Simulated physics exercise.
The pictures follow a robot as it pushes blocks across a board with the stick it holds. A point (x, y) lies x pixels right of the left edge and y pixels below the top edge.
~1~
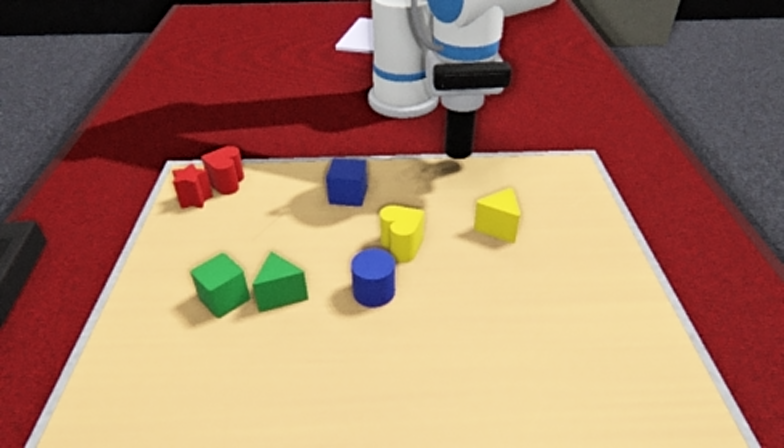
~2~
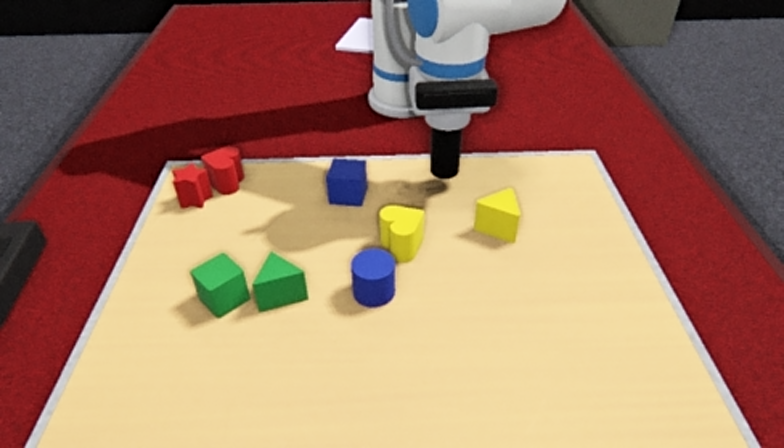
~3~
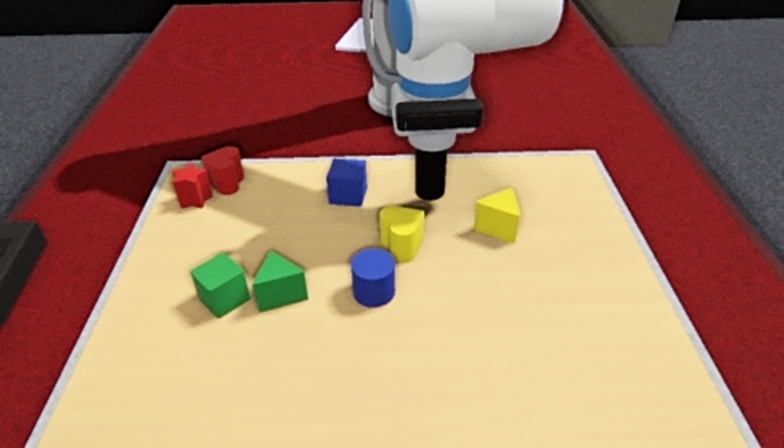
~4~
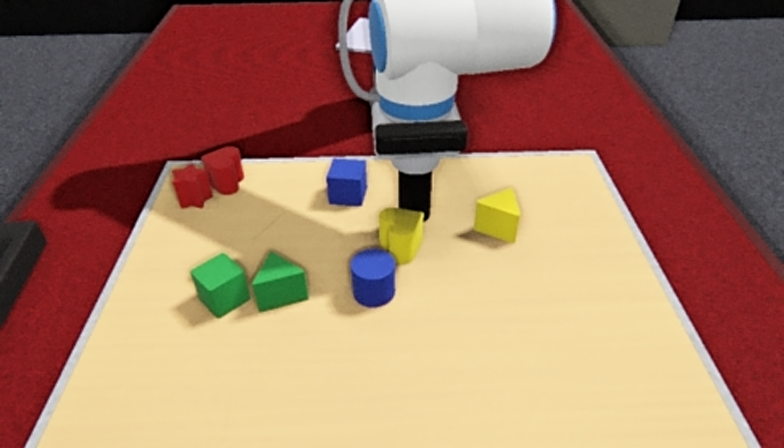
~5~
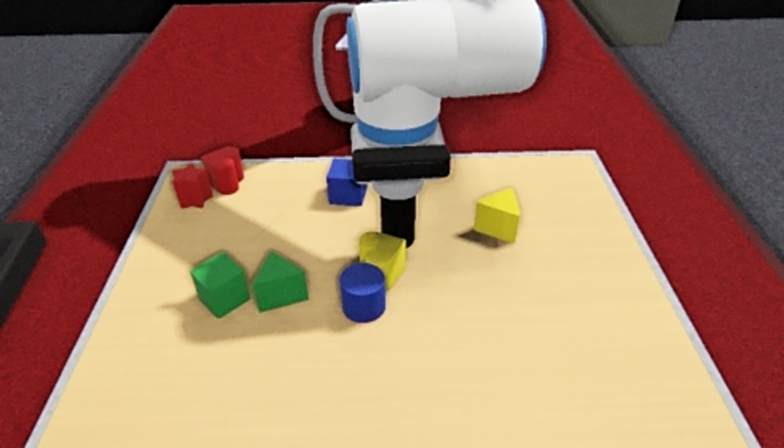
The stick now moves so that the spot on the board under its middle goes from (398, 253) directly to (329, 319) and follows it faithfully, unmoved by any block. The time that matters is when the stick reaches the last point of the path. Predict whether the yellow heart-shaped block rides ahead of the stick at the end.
It remains before the stick.
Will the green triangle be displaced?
That would be a no.
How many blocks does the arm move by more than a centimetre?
When the path ends, I think you'll find two blocks out of place by more than 1 cm.
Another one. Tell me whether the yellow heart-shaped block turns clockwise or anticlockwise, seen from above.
It turns counter-clockwise.
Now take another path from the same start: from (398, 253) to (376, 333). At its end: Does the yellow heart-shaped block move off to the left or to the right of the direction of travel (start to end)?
The yellow heart-shaped block is shifted sideways to the right, facing along the path from start to end.
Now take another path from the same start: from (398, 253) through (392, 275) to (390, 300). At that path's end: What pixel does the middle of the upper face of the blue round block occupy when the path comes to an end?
At roughly (322, 324).
The first path, step by step. One third of the way, stick (375, 261); blue round block (343, 306); yellow heart-shaped block (357, 270).
Two thirds of the way, stick (351, 283); blue round block (327, 336); yellow heart-shaped block (335, 295), turned 25° anticlockwise.
At the end, stick (328, 307); green triangle in place; blue round block (313, 369); yellow heart-shaped block (313, 324), turned 35° anticlockwise.
